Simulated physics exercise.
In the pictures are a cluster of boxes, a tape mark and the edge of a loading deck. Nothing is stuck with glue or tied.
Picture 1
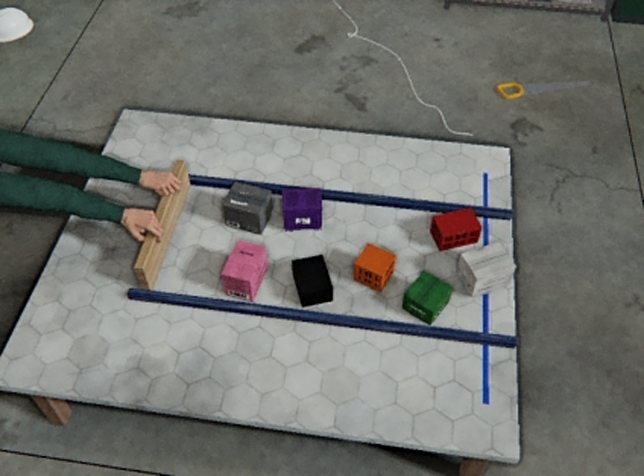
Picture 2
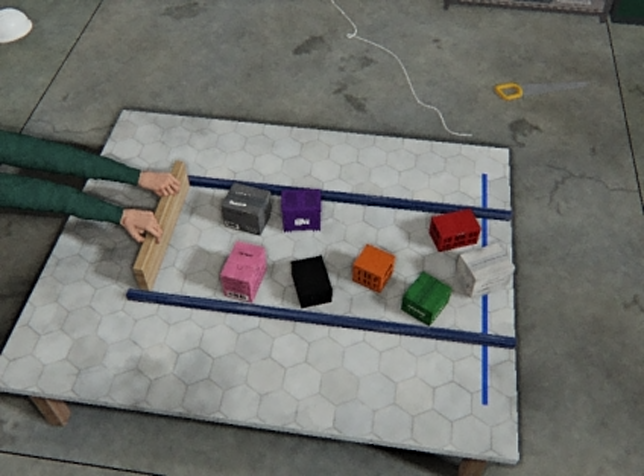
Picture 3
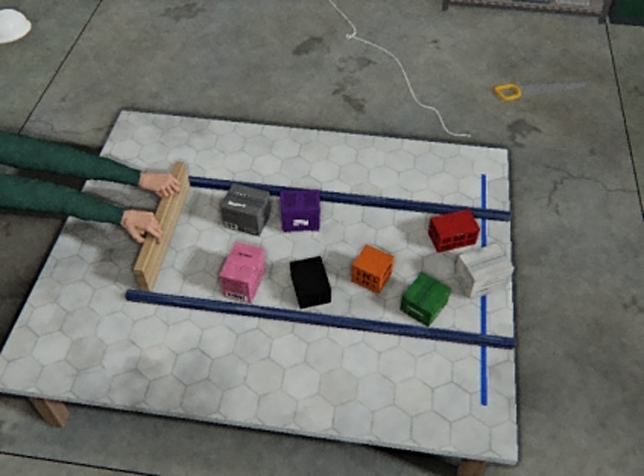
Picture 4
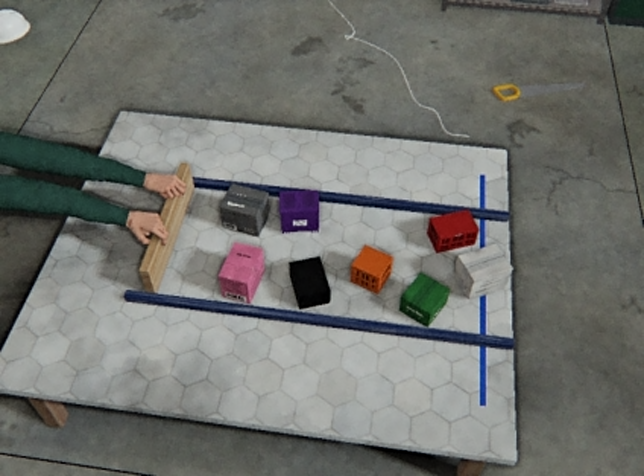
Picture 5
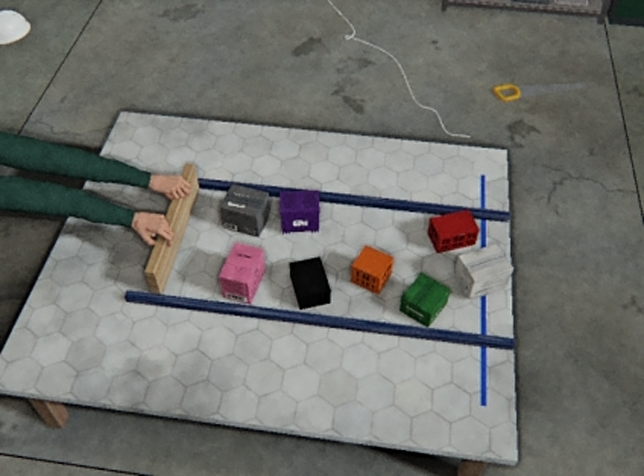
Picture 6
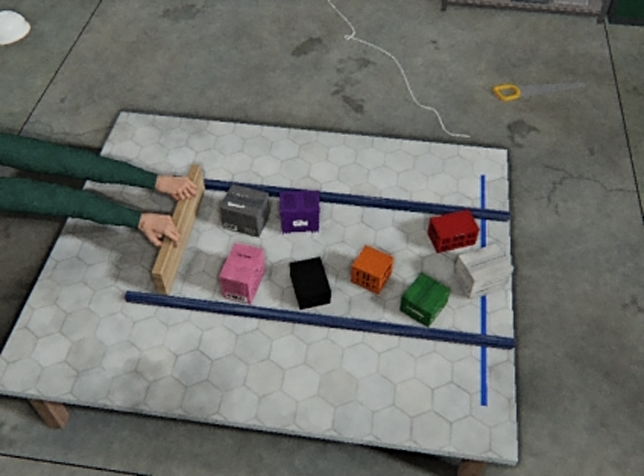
Two green-sleeved arms held a wooden plank at the left of a table and, after a still start, slid it slightly right toward the scattered coloured boxes, which stayed where they were.
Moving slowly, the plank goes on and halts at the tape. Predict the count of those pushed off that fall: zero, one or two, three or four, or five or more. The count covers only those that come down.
My prediction is five or more fallers.
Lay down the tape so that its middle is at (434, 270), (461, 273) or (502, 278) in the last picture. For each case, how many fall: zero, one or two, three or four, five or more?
Result per tape, in order - either one or two / three or four / five or over.
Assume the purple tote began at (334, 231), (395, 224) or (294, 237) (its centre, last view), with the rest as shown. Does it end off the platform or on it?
Place by place, it goes off the edge; goes off the edge; is safe.
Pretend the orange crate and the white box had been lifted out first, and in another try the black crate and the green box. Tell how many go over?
You'd count 4 the first time and 3 the second time.
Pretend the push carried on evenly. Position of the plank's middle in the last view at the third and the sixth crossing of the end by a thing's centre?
Near (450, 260) first, near (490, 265) second.
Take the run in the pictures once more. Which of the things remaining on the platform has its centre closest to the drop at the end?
Foremost, the grey parcel.
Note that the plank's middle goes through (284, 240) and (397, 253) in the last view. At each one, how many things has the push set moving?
The count reaches 4 first and 8 second.
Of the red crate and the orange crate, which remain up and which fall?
One by one: The red crate ends up off, the orange crate stays aboard.
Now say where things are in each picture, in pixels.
The first frame shows white box (485, 270); red crate (455, 230); green box (427, 298); plank (165, 224); tape (486, 274).
The second frame shows red crate (455, 230); grey parcel (247, 209).
The third frame shows green box (425, 299); orange crate (373, 269).
The fourth frame shows white box (482, 272); plank (169, 226).
The fifth frame shows red crate (453, 232); black crate (310, 283).
The sixth frame shows white box (482, 272); red crate (453, 231); green box (425, 300); plank (181, 228); tape (484, 275).
A little later, none off yet; white box at rest near (482, 272); red crate at rest near (453, 231); green box at rest near (425, 300).
Next, none off yet; white box at rest near (482, 272); red crate shifted a little near (457, 232); green box shifted a little near (431, 300).
Later still, none off yet; white box shifted a little near (494, 270); red crate tilted well over near (533, 256); green box shifted well along near (507, 314).
When it is over, the number that fall off is five or more; down, purple tote, black crate, green box, red crate and white box.
